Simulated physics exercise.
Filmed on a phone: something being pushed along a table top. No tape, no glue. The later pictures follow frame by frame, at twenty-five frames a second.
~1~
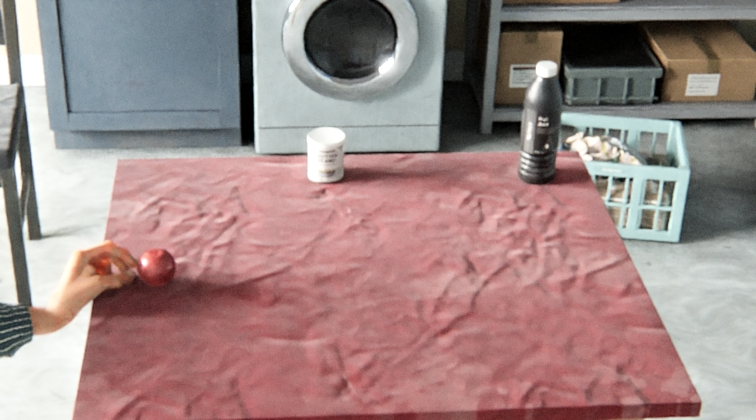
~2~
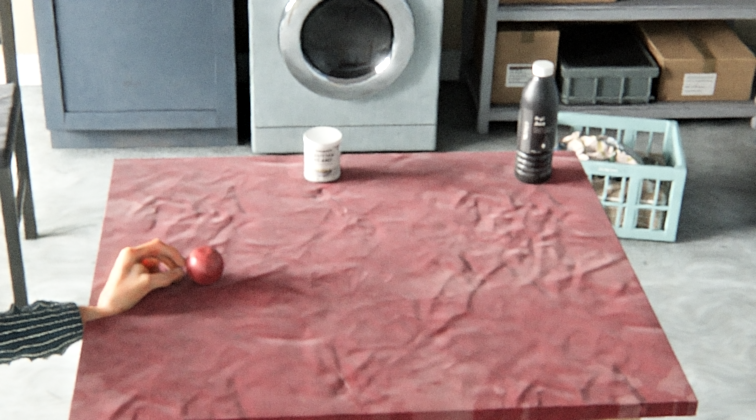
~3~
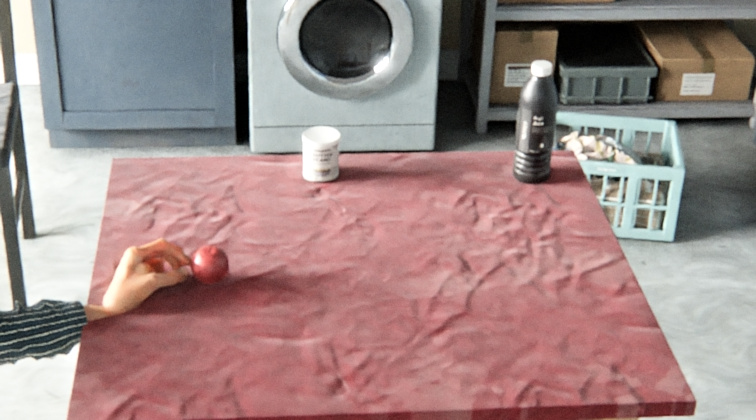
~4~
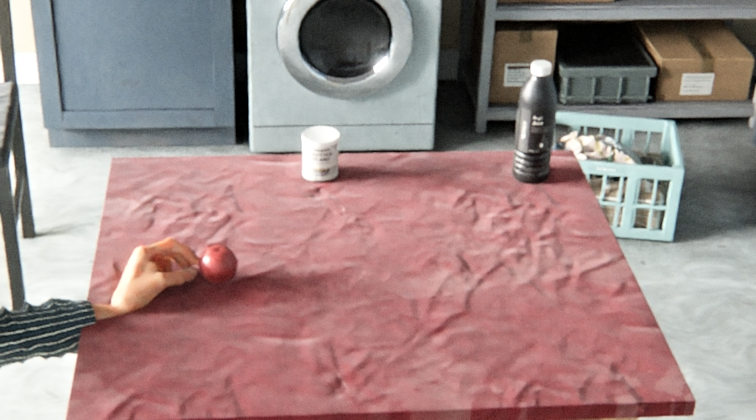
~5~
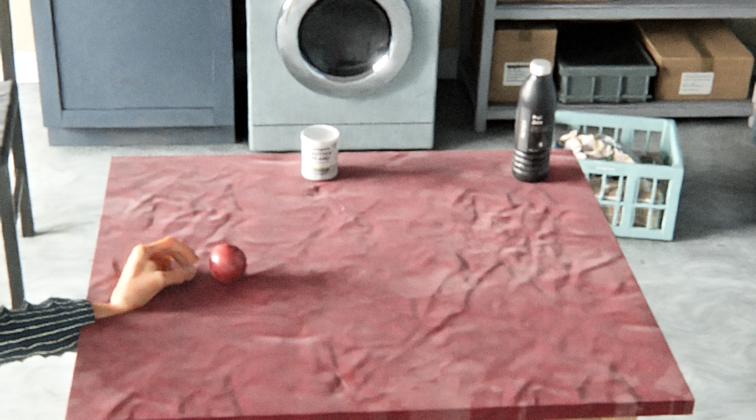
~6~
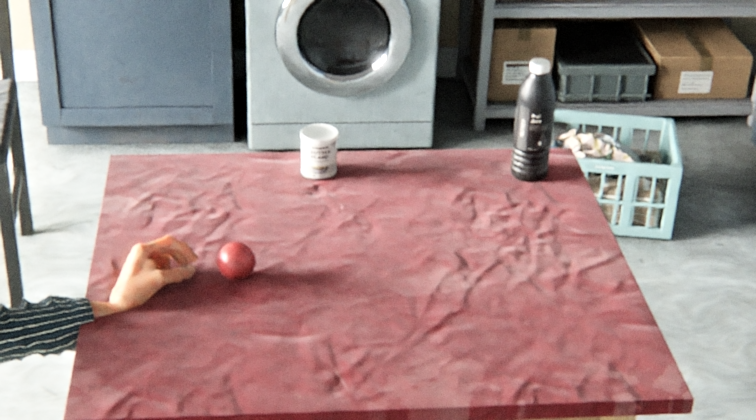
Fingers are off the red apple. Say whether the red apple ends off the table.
The red apple remains on top.
Then, 0.30 s later than the last frame, red apple moved well along near (301, 260).
Then, 0.70 s later than the last frame, red apple moved well along near (361, 258).
When it is over, moved from the start, red apple. End places, in pixels of the last picture, red apple near (401, 257).
